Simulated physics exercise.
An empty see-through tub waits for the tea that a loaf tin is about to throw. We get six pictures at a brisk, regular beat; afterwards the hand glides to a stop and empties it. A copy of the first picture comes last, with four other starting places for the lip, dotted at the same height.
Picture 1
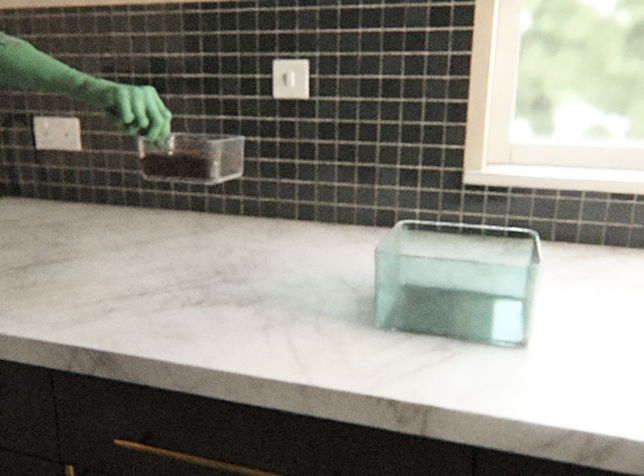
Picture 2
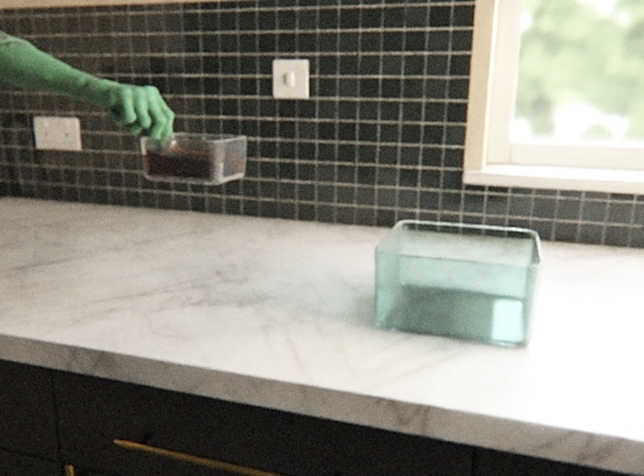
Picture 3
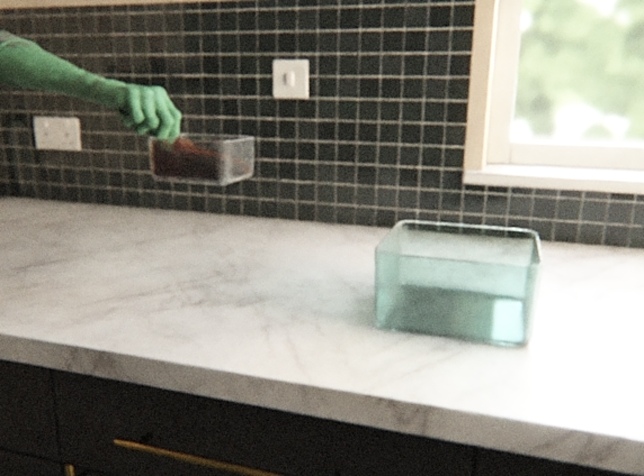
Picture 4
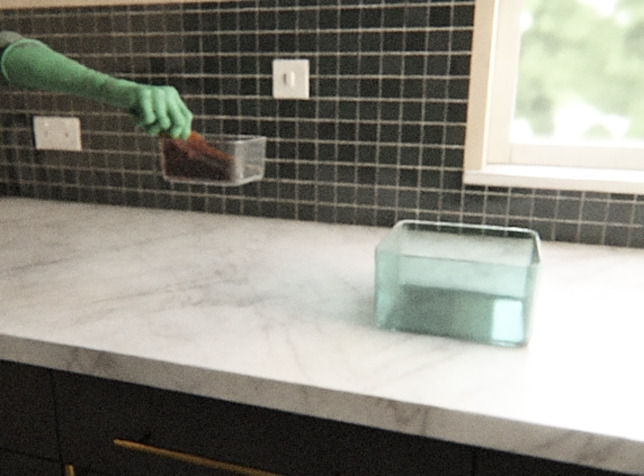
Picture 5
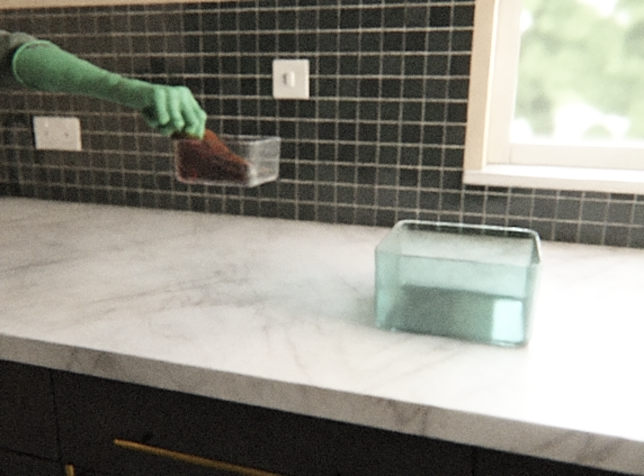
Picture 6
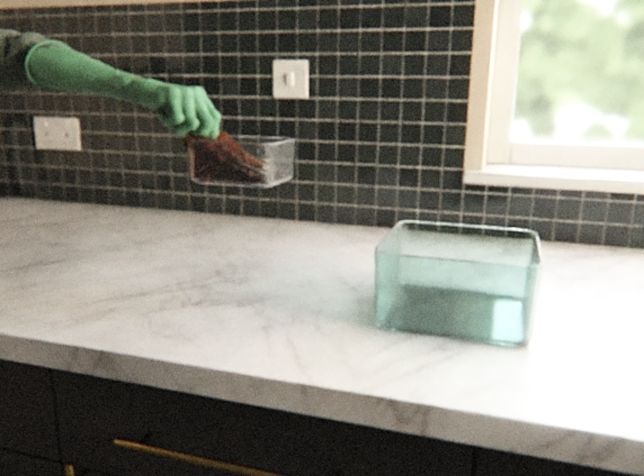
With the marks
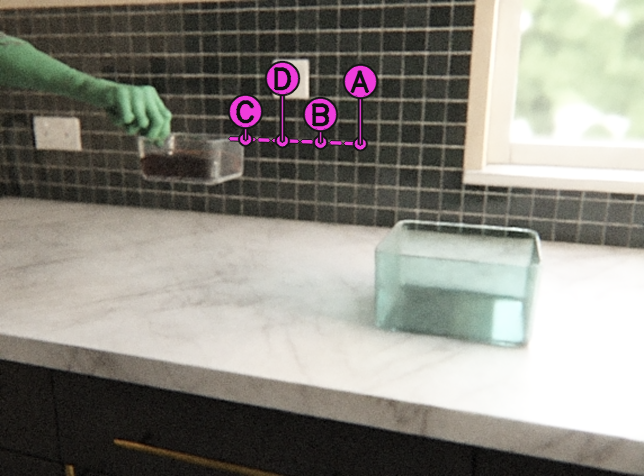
In this clip, a green hand moves a small clear container of dark reddish-brown tea a short way right above a marble counter; the tea surges up the container's left side toward the hand, while a see-through tub stays still.
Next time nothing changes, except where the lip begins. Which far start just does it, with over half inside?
D is the one.
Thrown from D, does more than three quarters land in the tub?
No, it does not.
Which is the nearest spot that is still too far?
C it is.
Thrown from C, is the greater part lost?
Yes, it does.
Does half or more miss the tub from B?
No.
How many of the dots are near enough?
Three.
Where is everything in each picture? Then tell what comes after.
In the first picture, upright, lip at (230, 138); tub from (375, 325) to (531, 346); nothing has left yet.
In the second picture, upright, lip at (233, 138); nothing has left yet.
In the third picture, upright, lip at (241, 139); nothing has left yet.
In the fourth picture, upright, lip at (253, 139); tea is over the rim, down to (179, 137).
In the fifth picture, upright, lip at (267, 140); tea is over the rim, down to (186, 140).
In the sixth picture, upright, lip at (283, 141); tea is over the rim, down to (196, 151).
On the marked copy, A at (360, 143); B at (320, 142); C at (245, 139); D at (282, 140).
Choosing A, about 62 % lands in the tub, 5 % falls short and 34 % goes beside or beyond.
Choosing B, about 79 % lands in the tub, 9 % falls short and 12 % goes beside or beyond.
Choosing C, about 37 % lands in the tub, 59 % falls short and 5 % goes beside or beyond.
Choosing D, about 63 % lands in the tub, 34 % falls short and 4 % goes beside or beyond.
